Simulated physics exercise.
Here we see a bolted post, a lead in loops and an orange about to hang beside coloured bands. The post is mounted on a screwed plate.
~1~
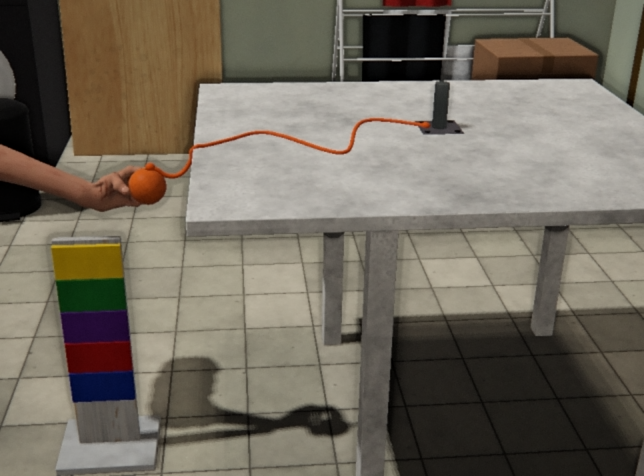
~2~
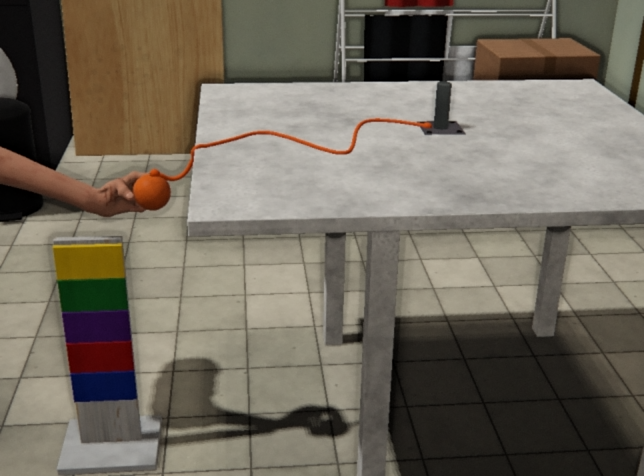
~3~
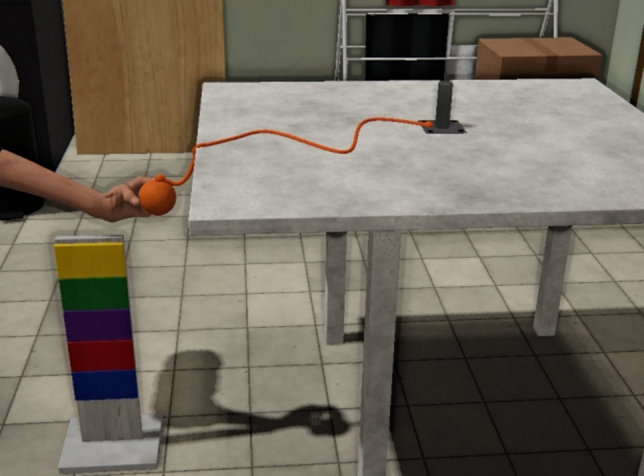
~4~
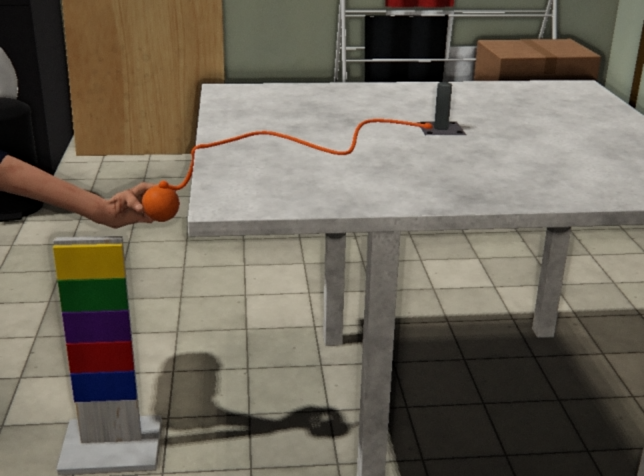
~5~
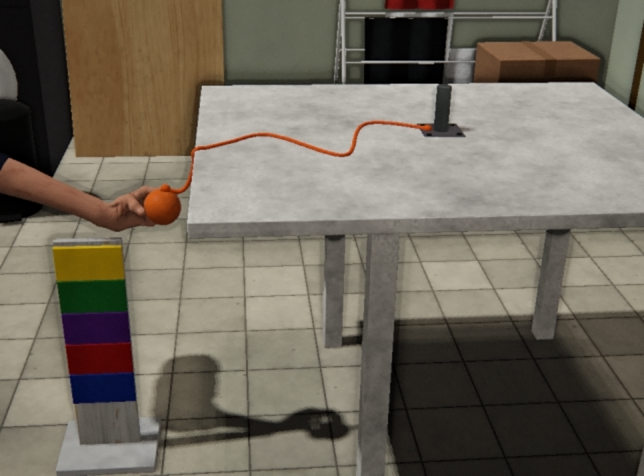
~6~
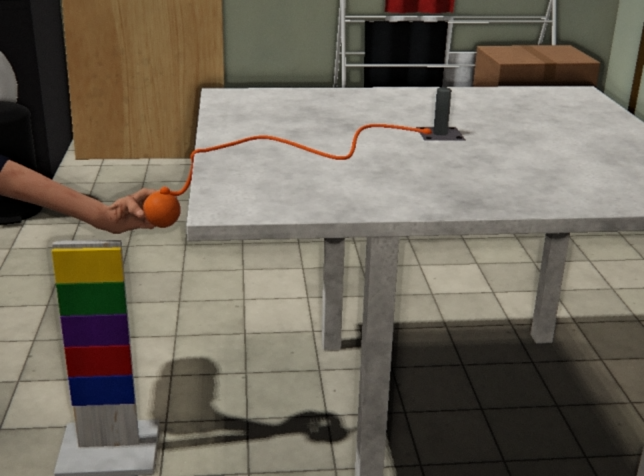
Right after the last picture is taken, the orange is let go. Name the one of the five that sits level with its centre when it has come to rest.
That would be purple.
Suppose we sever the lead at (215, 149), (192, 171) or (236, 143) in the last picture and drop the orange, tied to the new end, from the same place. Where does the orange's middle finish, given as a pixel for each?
The pixels come out at around (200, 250), (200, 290) and (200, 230), one per try.
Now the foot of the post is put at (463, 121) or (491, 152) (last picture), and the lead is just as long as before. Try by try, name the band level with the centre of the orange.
It comes out green the first time and green the second time.
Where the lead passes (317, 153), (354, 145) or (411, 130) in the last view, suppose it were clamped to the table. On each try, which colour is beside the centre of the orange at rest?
Each in turn comes out as yellow, green, purple.
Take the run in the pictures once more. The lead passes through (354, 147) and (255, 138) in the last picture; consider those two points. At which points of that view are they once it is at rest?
(303, 143) and (196, 190).
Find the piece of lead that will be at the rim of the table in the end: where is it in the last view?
You'd find it at roughly (286, 142).
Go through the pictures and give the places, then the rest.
The first picture shows orange (147, 186); yellow (87, 263); green (91, 296); purple (95, 328); red (99, 358); blue (102, 387).
The second picture shows orange (152, 192); lead through (393, 121) (356, 134) (332, 152) (277, 135) (211, 145).
The third picture shows orange (158, 197).
The fourth picture shows orange (161, 203); lead through (394, 122) (356, 134) (332, 152) (278, 135) (211, 145).
The fifth picture shows orange (162, 207).
The sixth picture shows orange (162, 209); lead through (393, 127) (355, 139) (331, 157) (277, 140) (210, 150).
Soon after, orange near (171, 301); level with green.
After that, orange near (217, 315); level with purple.
And then, orange near (193, 324); level with purple.
In the end, orange near (201, 323); level with purple. Its middle rests at the purple band.
